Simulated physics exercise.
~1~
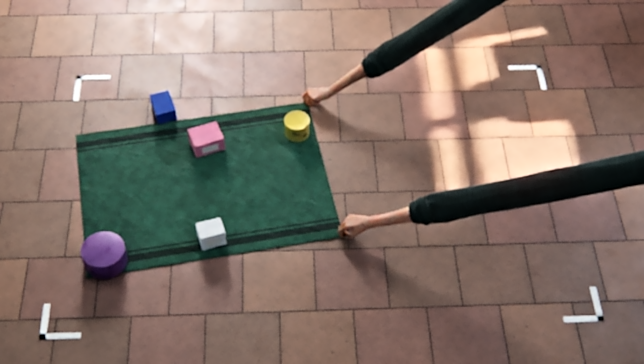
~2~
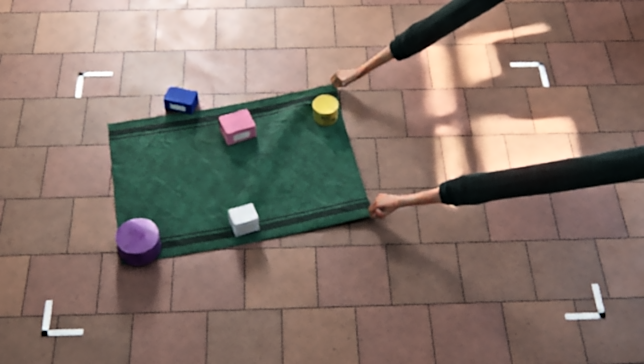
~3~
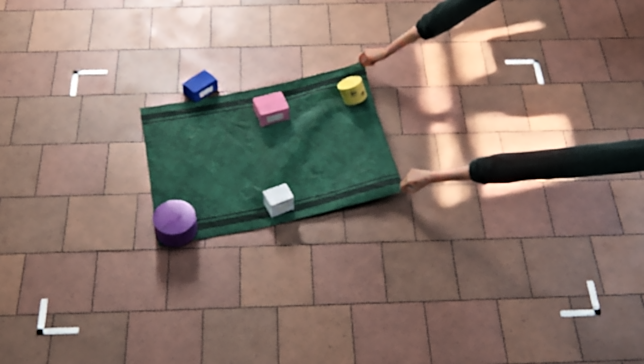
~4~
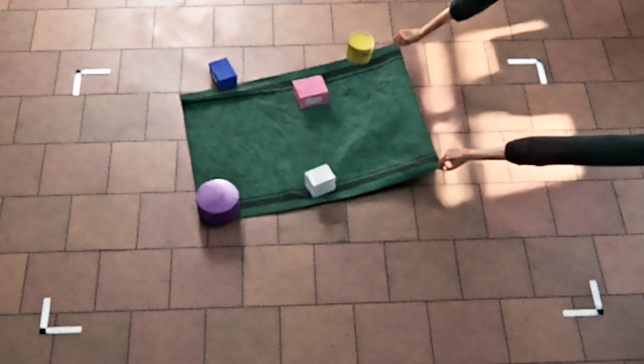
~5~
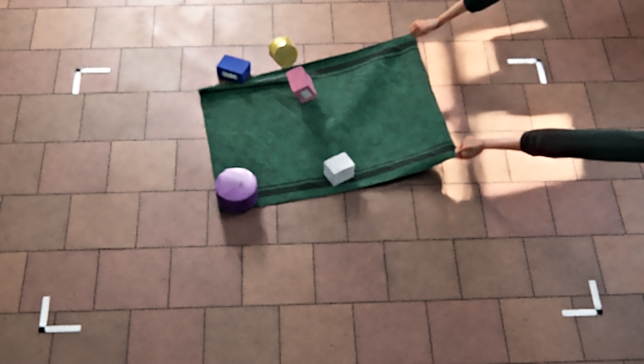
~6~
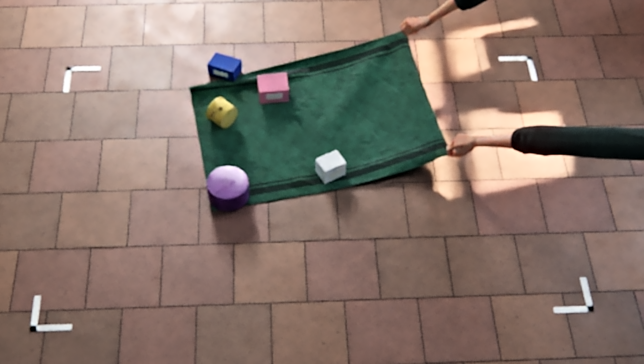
We see two hands drag a green cloth rightward and upward across a tiled floor, carrying several small objects; the yellow cylinder then moves left past the pink box, which turns, and ends near the cloth's left edge between blue and purple objects.
